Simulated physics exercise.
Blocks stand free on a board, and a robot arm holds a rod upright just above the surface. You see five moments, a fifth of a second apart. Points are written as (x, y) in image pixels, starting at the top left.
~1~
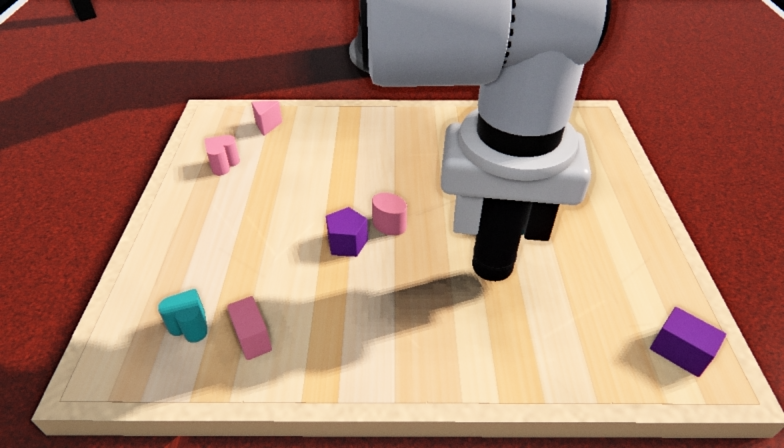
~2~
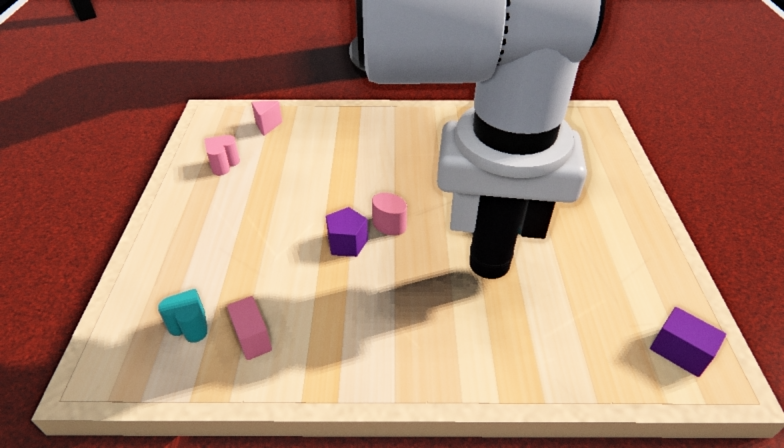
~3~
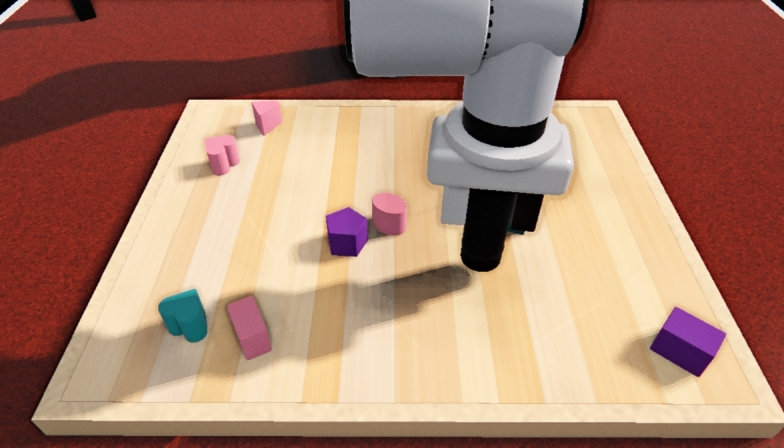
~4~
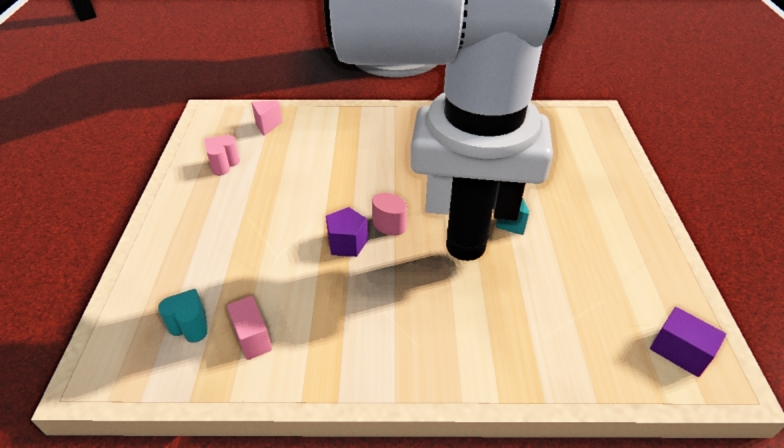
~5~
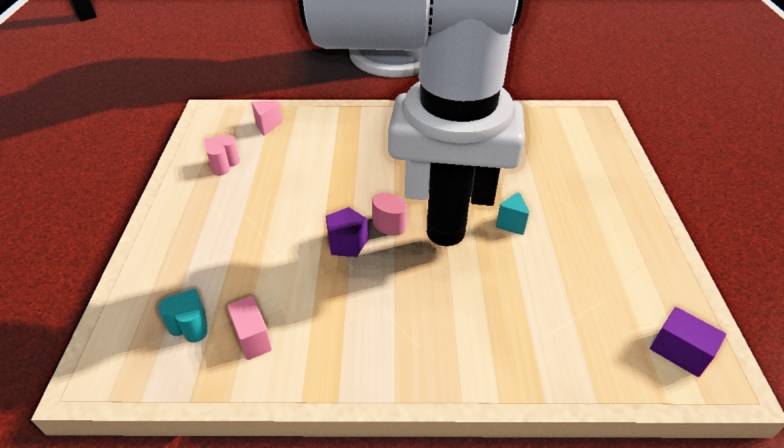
Above a wooden board, a robot arm moves its black rod left past still blocks.
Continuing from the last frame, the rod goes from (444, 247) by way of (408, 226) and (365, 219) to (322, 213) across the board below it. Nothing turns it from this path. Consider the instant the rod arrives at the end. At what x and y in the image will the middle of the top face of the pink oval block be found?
I'd expect the centre of its top face to be at (298, 176).
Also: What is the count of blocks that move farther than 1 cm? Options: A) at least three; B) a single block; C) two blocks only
(B)
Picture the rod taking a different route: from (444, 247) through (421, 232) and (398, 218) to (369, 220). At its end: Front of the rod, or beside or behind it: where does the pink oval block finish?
Pushed ahead.
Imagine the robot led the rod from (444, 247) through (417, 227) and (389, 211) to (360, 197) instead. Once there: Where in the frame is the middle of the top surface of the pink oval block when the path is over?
Its top middle is near (328, 188).
What follows on the original path. One third of the way, rod (408, 212); pink oval block (372, 197).
Two thirds of the way, rod (363, 205); pink oval block (331, 187), turned 15° clockwise.
At the end, rod (320, 200); purple pentagonal block (340, 221), turned 20° anticlockwise; pink oval block (298, 176), turned 60° clockwise; turquoise triangle not moved.
